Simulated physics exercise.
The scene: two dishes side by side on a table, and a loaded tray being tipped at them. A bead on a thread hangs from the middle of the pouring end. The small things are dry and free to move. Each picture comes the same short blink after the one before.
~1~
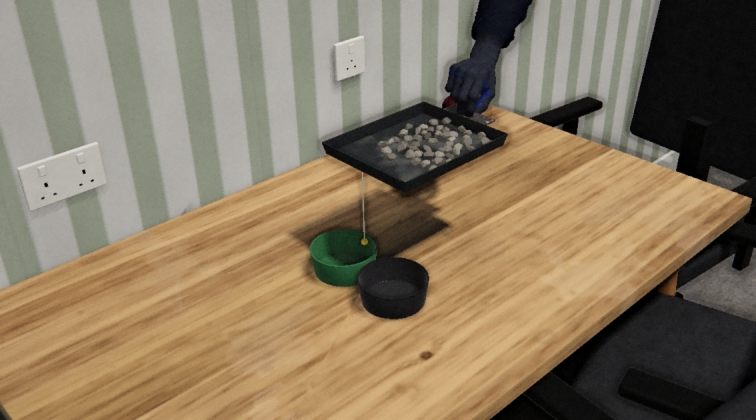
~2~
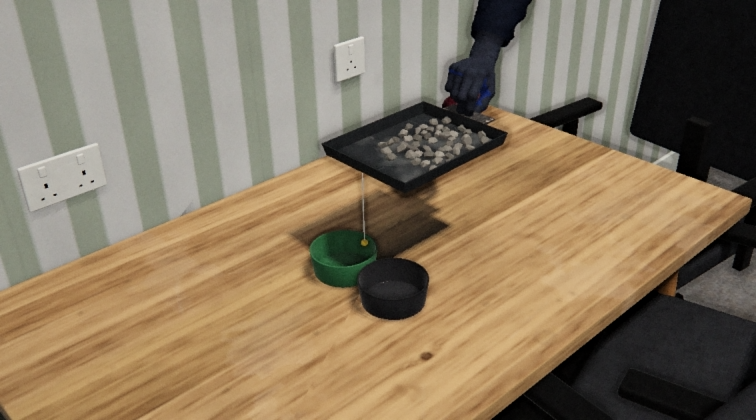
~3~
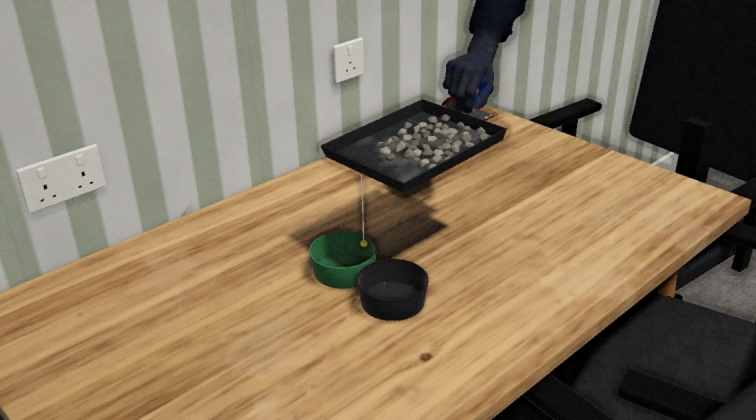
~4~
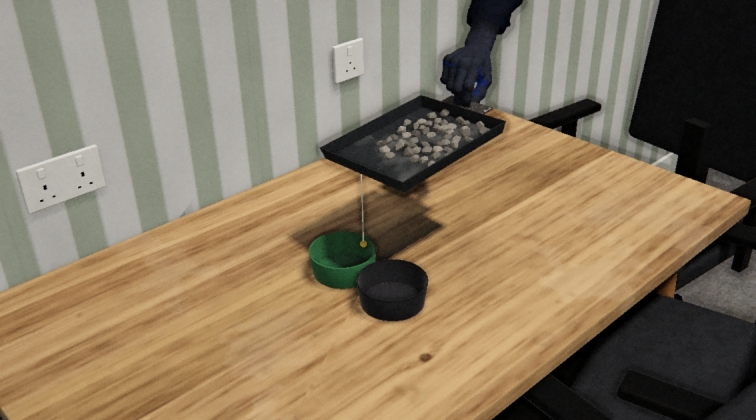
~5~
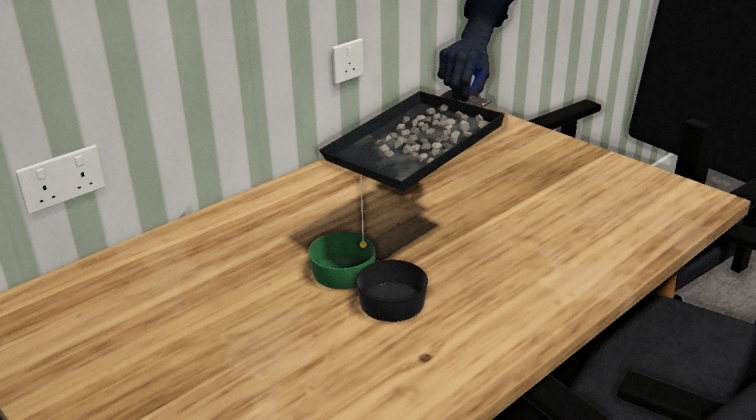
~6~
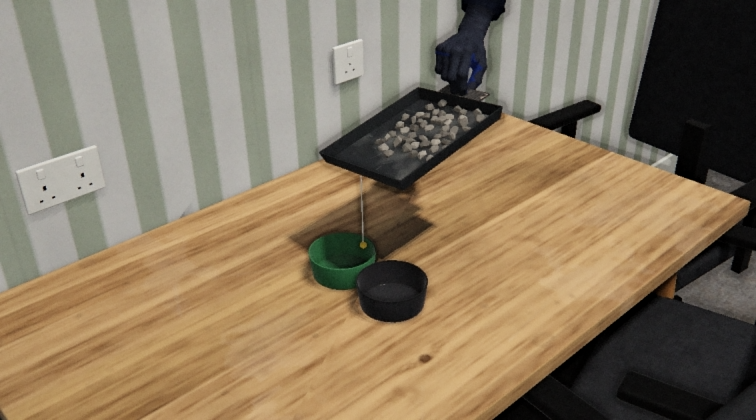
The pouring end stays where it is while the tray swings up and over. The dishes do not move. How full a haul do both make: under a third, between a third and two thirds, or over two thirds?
Together they catch from one third to two thirds.
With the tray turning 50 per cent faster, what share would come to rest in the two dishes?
It comes to 50 per cent or so.
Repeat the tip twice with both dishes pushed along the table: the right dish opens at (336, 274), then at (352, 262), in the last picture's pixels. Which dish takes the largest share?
One: The left-hand dish. Two: The left dish.
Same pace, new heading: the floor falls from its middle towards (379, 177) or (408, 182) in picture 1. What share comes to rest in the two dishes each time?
The first gives 90 %, the second 100 %.
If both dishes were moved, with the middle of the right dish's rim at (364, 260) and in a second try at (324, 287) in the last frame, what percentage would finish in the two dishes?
Roughly 90 per cent, and 0 per cent.
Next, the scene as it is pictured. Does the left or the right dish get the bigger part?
That is the dish on the left.
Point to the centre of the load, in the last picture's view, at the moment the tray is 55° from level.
At about (349, 154).
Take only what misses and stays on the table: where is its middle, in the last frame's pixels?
Roughly at (302, 251).
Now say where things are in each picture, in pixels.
In the first picture, corners of the pouring end (326, 142) and (405, 180), level; middle of the load (433, 141), bits of gravel; left dish (318, 270); right dish (367, 302); bead on its thread (364, 242).
In the second picture, corners of the pouring end (326, 143) and (405, 181), level; middle of the load (433, 140).
In the third picture, corners of the pouring end (325, 145) and (404, 181), tipped barely, lowest at the left corner; middle of the load (432, 139).
In the fourth picture, corners of the pouring end (324, 147) and (403, 180), tipped a little, lowest at the left corner; middle of the load (431, 135).
In the fifth picture, corners of the pouring end (323, 149) and (401, 179), tipped a little, lowest at the left corner; middle of the load (430, 131).
In the sixth picture, corners of the pouring end (323, 151) and (400, 179), tipped a little, lowest at the left corner; middle of the load (429, 128); left dish (317, 273); right dish (366, 305).
Just after the last frame, tray tipped steeply; every one on the tray.
A moment on, tray tipped right over; the larger part on the tray; just a few in the left dish; about a tenth outside both; about a tenth in the air.
Further on, tray tipped past a quarter turn; roughly half in the left dish; roughly half outside both.
When it is over, tray tipped past a quarter turn; not one in the right dish; roughly half in the left dish; roughly half outside both.
